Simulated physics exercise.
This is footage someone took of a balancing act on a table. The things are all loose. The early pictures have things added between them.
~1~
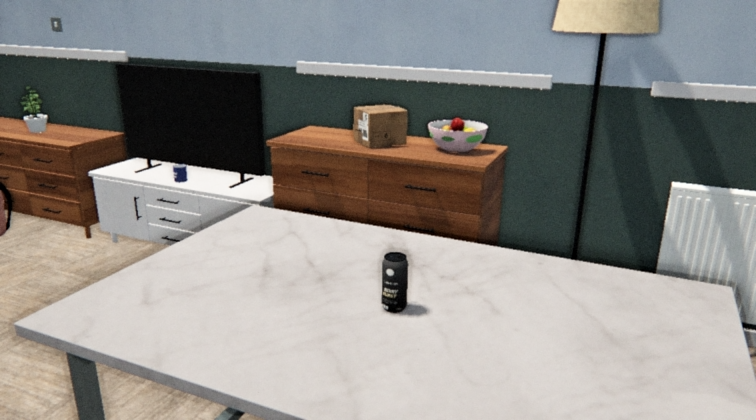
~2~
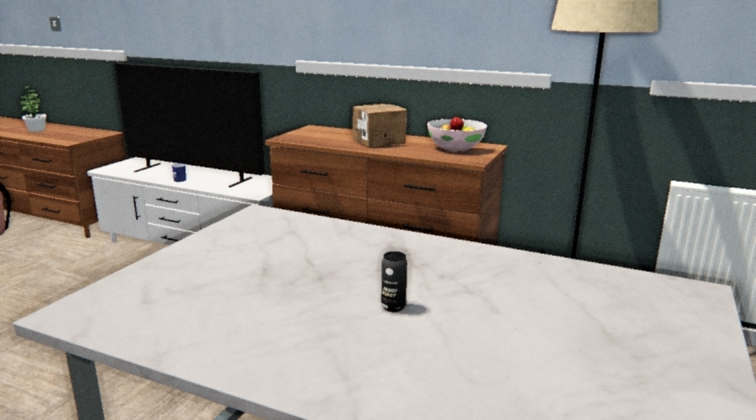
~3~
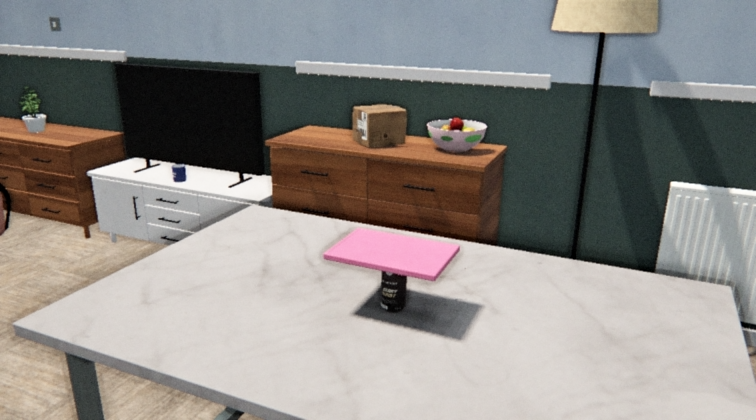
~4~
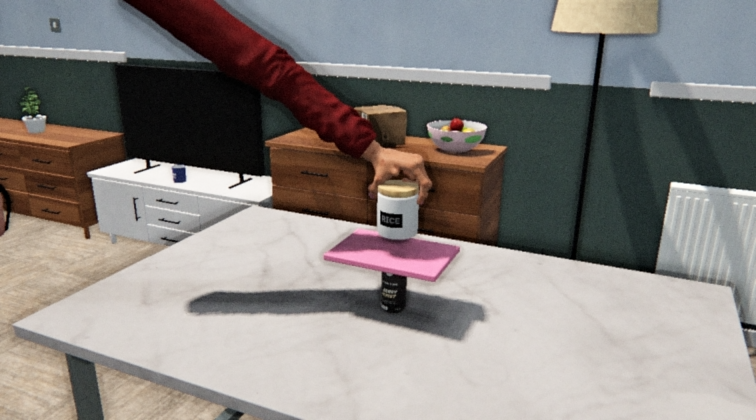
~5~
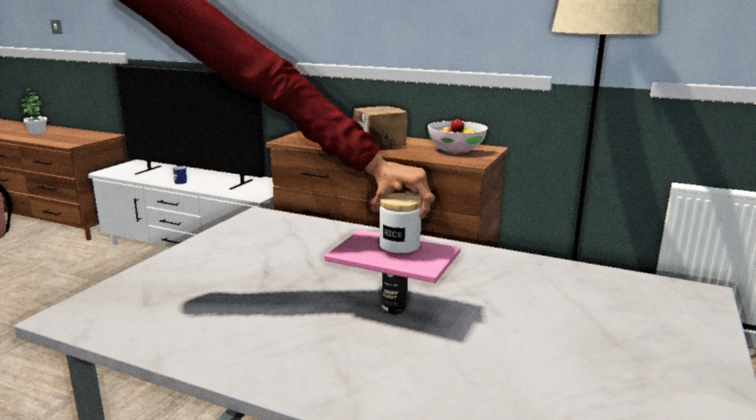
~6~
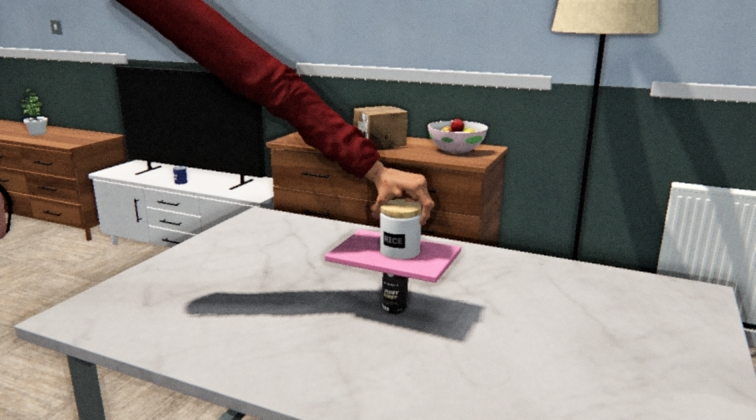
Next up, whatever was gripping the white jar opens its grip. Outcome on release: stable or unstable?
Stable.
Then, 0.30 s later than the last frame, all is still.
Then, 1.00 s later than the last frame, white jar resting near (401, 229).
When it is over, all 3 as before. End places, in pixels of the last picture, white jar near (401, 229). The stack holds.
